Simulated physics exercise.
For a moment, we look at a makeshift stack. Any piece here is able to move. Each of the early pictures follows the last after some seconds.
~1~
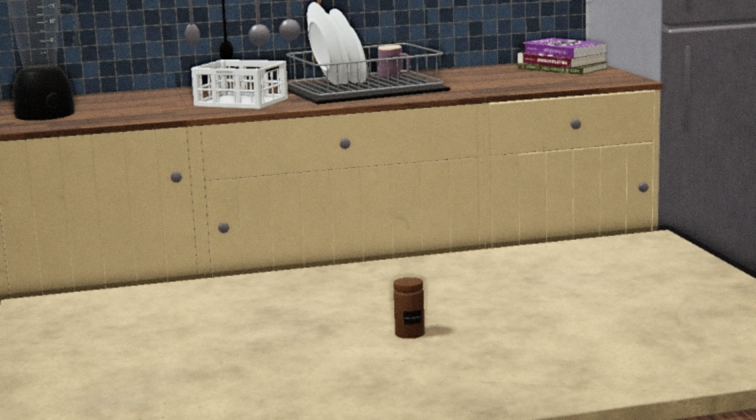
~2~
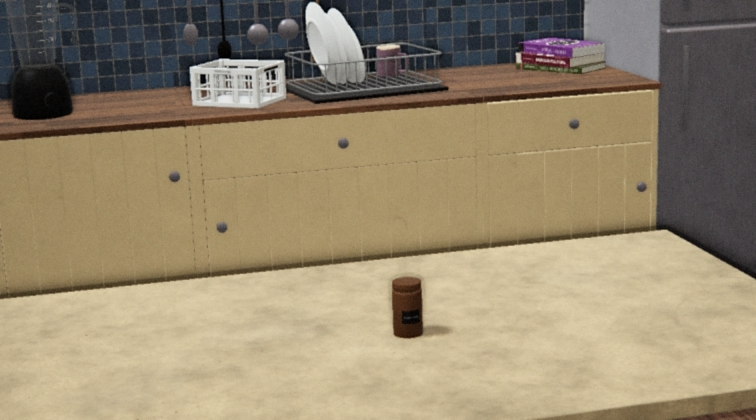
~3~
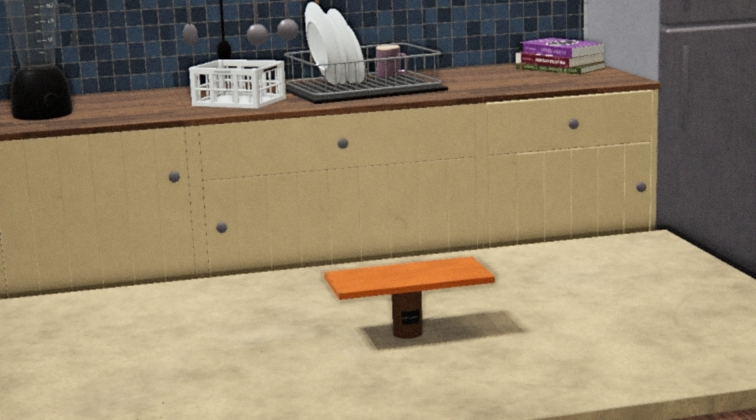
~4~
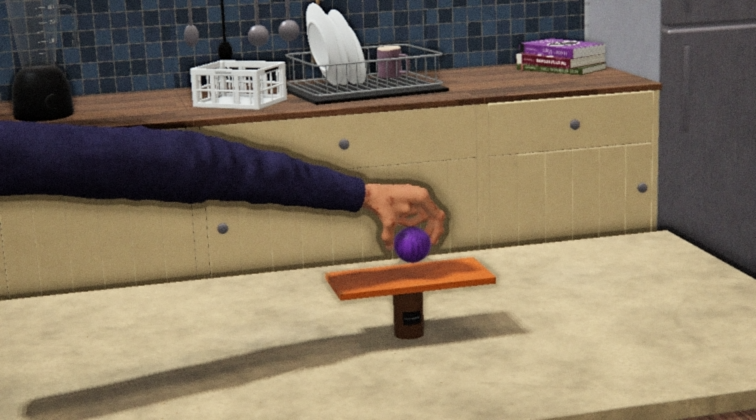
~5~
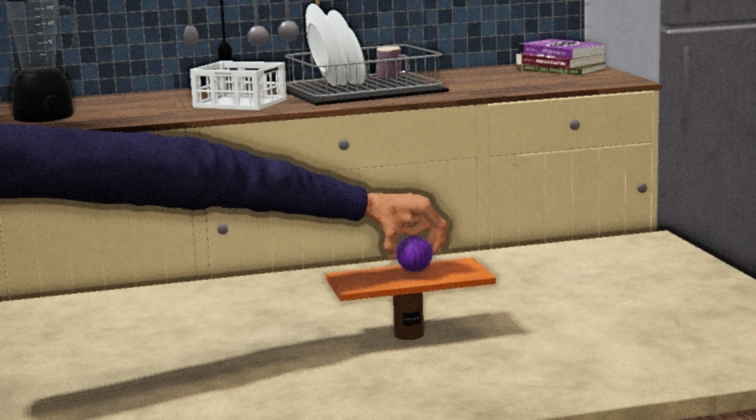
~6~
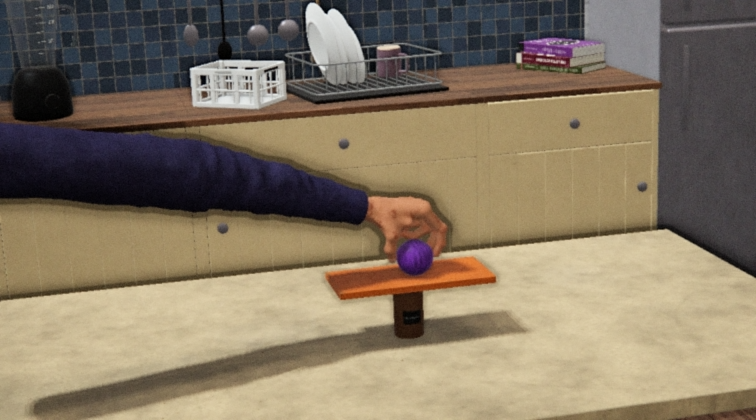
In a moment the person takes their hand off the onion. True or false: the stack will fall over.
False.
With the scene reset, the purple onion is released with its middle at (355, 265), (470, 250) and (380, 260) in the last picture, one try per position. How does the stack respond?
First time it falls over, second time it falls over, third time it stays put.
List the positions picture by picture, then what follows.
The last thing is not in view yet, in the first picture.
The last thing is not in view yet, in the second picture.
The last thing is not in view yet; orange board (408, 277), in the third picture.
On its way; purple onion (412, 245); orange board (410, 278), in the fourth picture.
On its way; purple onion (415, 253); orange board (409, 278), in the fifth picture.
Set down, still held; purple onion (415, 257); orange board (410, 277), in the sixth picture.
Then, 0.20 s later than the last frame, all is still.
Then, 0.50 s later than the last frame, purple onion resting near (415, 258).
When it is over, all 3 as before. End places, in pixels of the last picture, purple onion near (415, 258). The stack stays up.
